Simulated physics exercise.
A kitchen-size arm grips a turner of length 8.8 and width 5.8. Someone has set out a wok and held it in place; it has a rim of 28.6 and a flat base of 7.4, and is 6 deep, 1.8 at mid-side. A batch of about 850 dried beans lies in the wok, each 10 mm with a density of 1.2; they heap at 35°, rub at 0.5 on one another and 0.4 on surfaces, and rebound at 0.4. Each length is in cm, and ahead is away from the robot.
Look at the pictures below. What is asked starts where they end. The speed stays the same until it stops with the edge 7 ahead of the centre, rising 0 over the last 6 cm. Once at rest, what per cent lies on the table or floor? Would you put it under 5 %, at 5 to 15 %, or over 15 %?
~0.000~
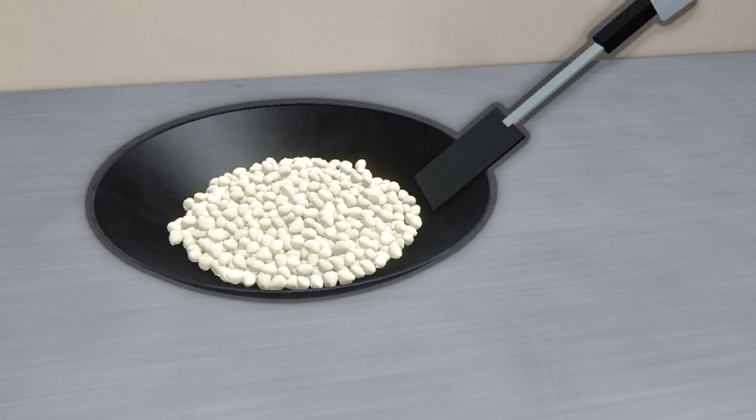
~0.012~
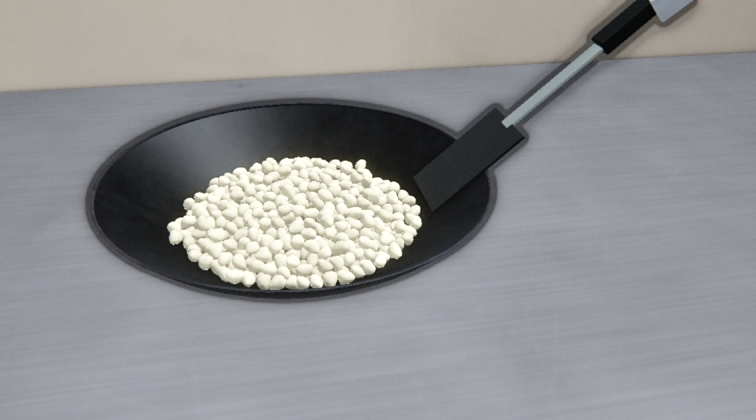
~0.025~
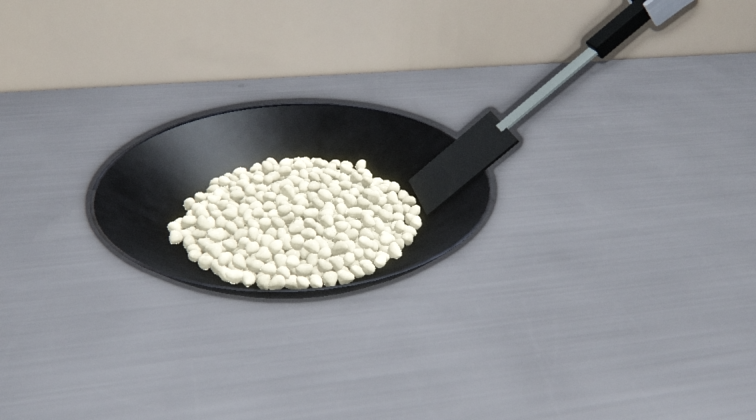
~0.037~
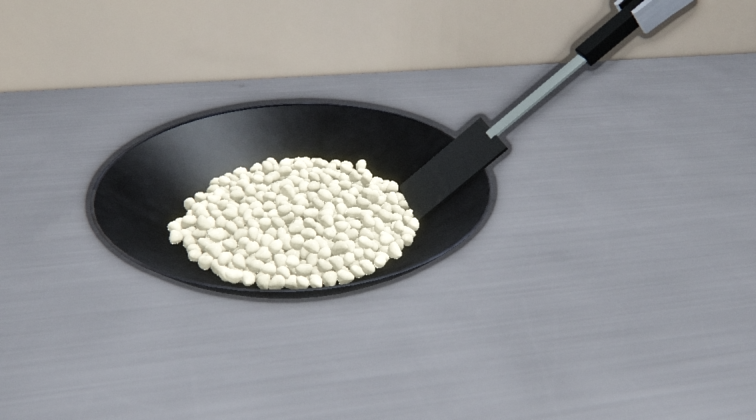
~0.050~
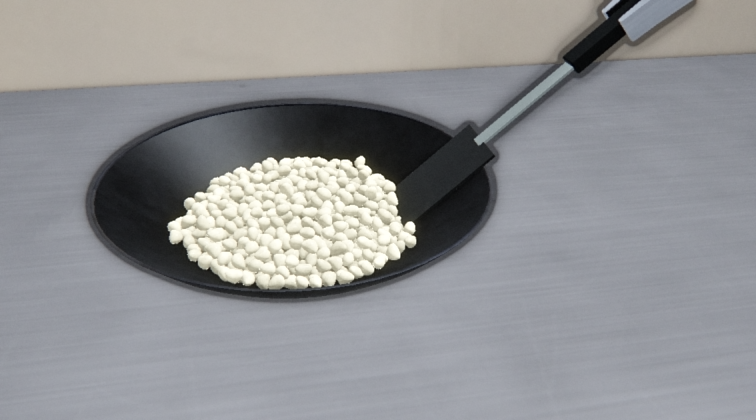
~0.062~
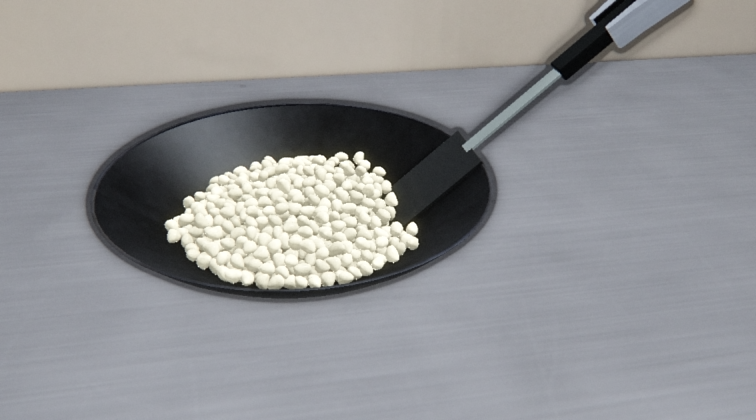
I would say 5 to 15 %.
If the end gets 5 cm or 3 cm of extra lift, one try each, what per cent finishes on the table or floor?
First try around 10 percent, second try around 10 percent.
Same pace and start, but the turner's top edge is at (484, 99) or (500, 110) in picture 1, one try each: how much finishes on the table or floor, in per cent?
First try around 10 percent, second around 10 percent.
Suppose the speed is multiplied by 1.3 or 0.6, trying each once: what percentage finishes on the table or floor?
Some 10 and 5 per cent.
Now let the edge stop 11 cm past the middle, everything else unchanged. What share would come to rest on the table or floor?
Roughly 25 %.
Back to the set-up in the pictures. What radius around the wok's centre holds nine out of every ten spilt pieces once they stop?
About 25 cm.
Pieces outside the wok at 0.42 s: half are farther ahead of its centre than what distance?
Roughly 20 cm.
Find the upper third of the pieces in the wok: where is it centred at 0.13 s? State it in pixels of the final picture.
Centre estimated at around (266, 201).
After 0.13 s, sloping 41°, highest piece 5 above the table; 849 in the wok.
After 0.19 s, sloping 41°, highest piece 7 above the table; 849 in the wok.
After 0.42 s, sloping 41°, highest piece 8 above the table; 778 in the wok, 67 on the table or floor, 4 on the blade or in flight.
After 1.47 s, sloping 41°, highest piece 7 above the table; 777 in the wok, 72 on the table or floor.
In the end, 777 in the wok, 72 on the table or floor. That is 8 % on the table or floor.
